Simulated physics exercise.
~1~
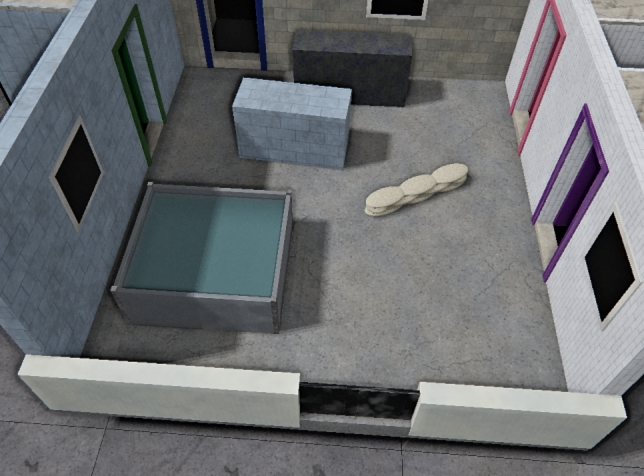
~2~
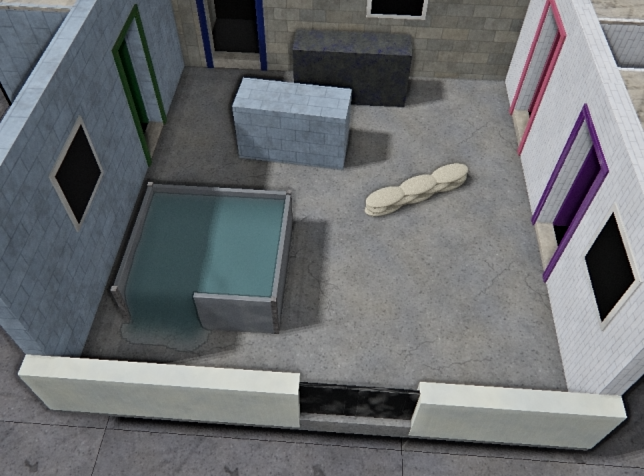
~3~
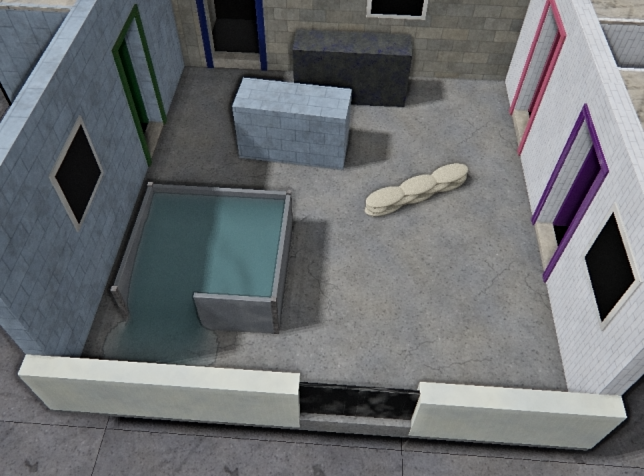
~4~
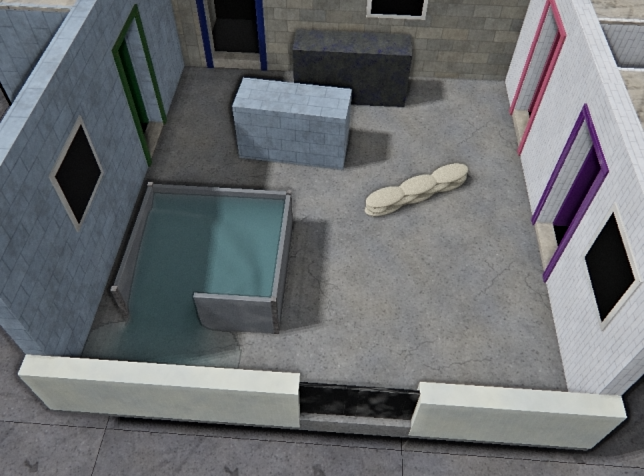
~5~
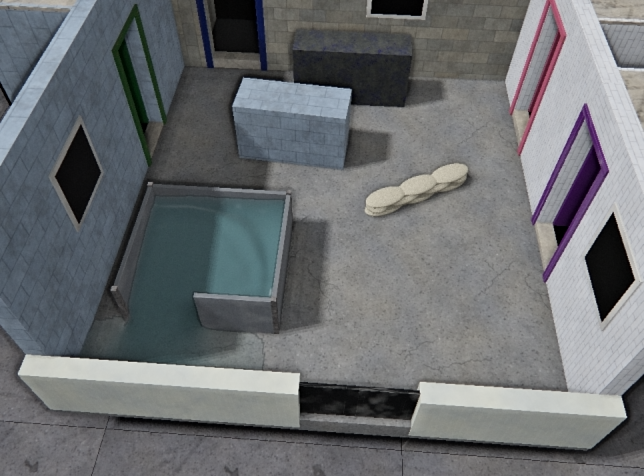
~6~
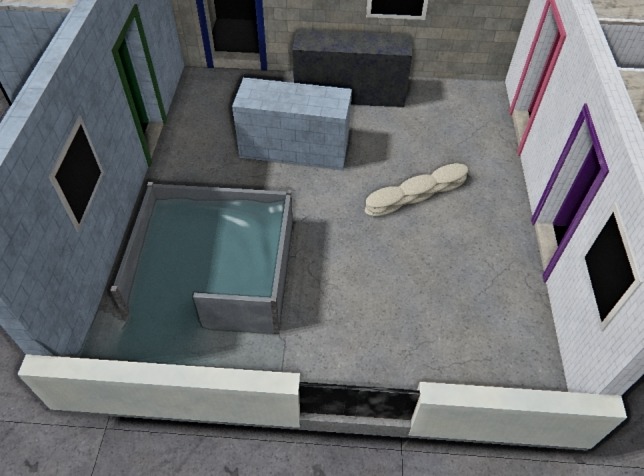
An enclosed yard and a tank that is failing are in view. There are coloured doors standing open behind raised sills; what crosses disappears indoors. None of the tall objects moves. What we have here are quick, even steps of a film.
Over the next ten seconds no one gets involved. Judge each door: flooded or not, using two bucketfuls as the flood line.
The blue door is not flooded. The purple door is not flooded. The green door is not flooded. The pink door is not flooded.
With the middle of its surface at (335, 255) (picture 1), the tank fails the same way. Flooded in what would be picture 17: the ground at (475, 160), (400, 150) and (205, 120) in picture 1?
Going through the three spots in turn: Stays untouched, stays untouched, stays untouched.
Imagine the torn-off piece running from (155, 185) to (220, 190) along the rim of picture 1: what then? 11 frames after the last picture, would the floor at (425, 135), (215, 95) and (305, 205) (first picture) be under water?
Spot one ends up untouched by the spill, spot two deluged, spot three deluged.
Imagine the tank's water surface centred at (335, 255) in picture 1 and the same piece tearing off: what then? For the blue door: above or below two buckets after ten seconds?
Briefly, blue remains below.
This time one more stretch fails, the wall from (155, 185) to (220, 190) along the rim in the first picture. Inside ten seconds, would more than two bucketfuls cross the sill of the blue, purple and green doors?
I reckon the blue gets too much, the purple keeps within bounds too, and the green gets too much.
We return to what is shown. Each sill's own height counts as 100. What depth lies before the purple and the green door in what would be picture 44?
Roughly 90 % and 60 %, respectively.
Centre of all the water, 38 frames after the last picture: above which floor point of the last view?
Close to pixel (306, 233).
A moment on, water covers 15 % of the floor; the blue door not reached, the purple door not reached, the green door not reached, the pink door not reached.
Next, water covers 30 % of the floor; the blue door not reached, the purple door not reached, the green door wet at the sill, nothing in, the pink door not reached.
Then, water covers 55 % of the floor; the blue door wet at the sill, nothing in, the purple door under two buckets in, the green door under two buckets in, the pink door not reached.
Later, water covers 75 % of the floor; the blue door under two buckets in, the purple door under two buckets in, the green door under two buckets in, the pink door wet at the sill, nothing in.
In the end, water covers 95 % of the floor; the blue door under two buckets in, the purple door under two buckets in, the green door under two buckets in, the pink door wet at the sill, nothing in.
